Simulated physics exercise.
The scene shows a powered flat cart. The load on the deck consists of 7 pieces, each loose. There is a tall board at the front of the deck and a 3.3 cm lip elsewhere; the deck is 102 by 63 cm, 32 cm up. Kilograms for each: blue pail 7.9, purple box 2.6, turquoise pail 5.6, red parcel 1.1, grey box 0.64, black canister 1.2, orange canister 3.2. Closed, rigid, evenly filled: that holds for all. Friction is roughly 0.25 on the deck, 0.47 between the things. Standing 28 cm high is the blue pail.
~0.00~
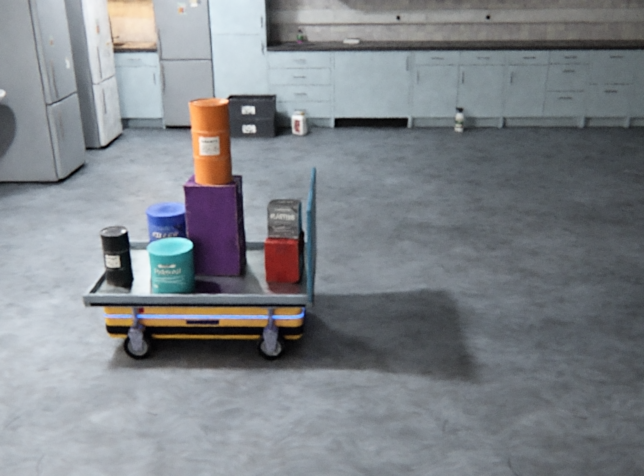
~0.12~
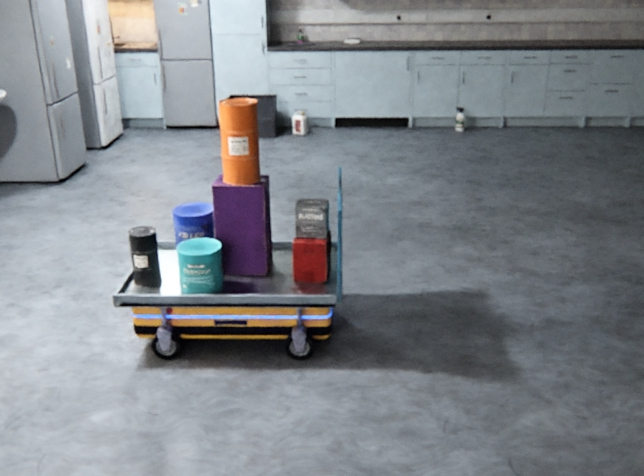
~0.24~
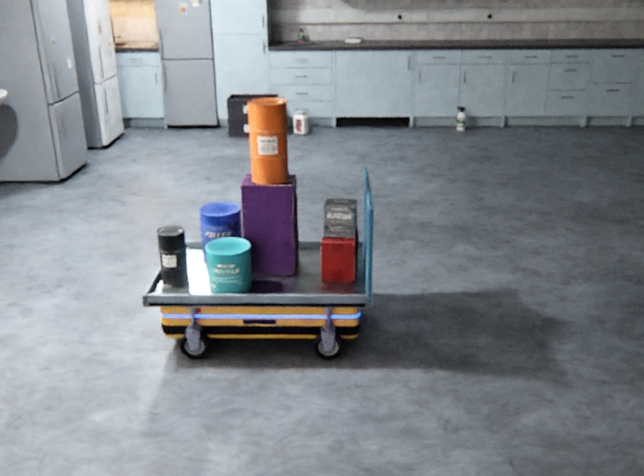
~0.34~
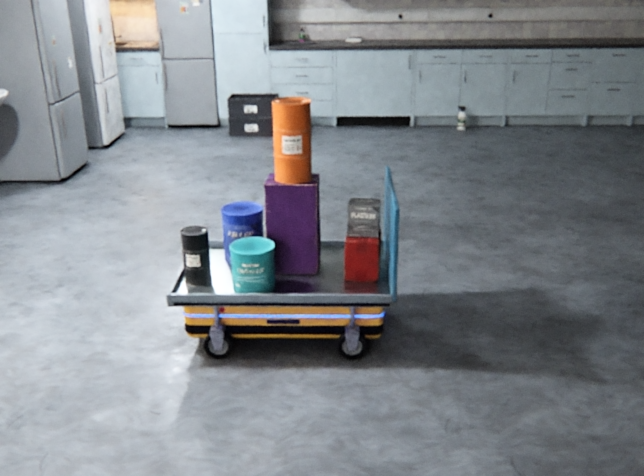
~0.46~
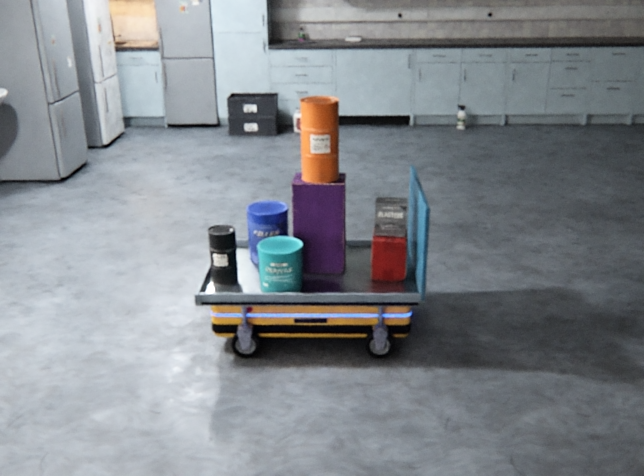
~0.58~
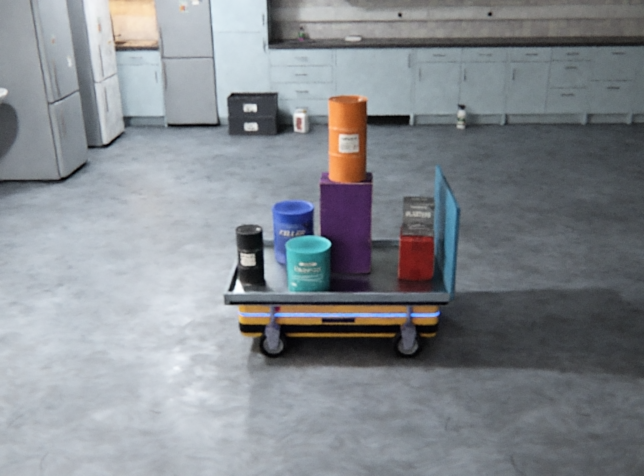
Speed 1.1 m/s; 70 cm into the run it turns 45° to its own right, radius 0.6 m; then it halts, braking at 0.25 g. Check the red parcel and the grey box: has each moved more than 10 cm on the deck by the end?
The red parcel is most likely out of position, the grey box is most likely out of position.
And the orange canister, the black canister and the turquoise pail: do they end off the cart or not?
Outcome: The orange canister departs its support; the black canister remains on its support; the turquoise pail remains on its support.
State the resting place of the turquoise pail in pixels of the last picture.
Close to pixel (488, 321) in the final view.
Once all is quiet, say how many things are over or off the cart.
Altogether, 3.
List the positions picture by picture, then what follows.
In the first picture, cart has run 0 cm; red parcel (285, 255); grey box (285, 219).
In the second picture, cart has run 13 cm; turquoise pail (201, 268); black canister (145, 256).
In the third picture, cart has run 26 cm; orange canister (269, 141); blue pail (222, 234).
In the fourth picture, cart has run 37 cm; purple box (294, 224); turquoise pail (253, 267).
In the fifth picture, cart has run 51 cm; black canister (223, 255); orange canister (320, 140).
In the sixth picture, cart has run 64 cm; red parcel (416, 253); grey box (418, 216).
By 1.08 s, cart has run 119 cm, turned 32°; grey box 27 cm from its spot near (543, 234); red parcel 25 cm from its spot near (538, 274); orange canister tilted 12°.
By 1.68 s, cart has run 170 cm, turned 45°; grey box and orange canister now off the cart; red parcel 17 cm from its spot; purple box on its side.
When it is over (2.5 s), off the cart, purple box, grey box and orange canister; not toppled but over 10 cm from the start, red parcel; the other 3 within 10 cm of the start.
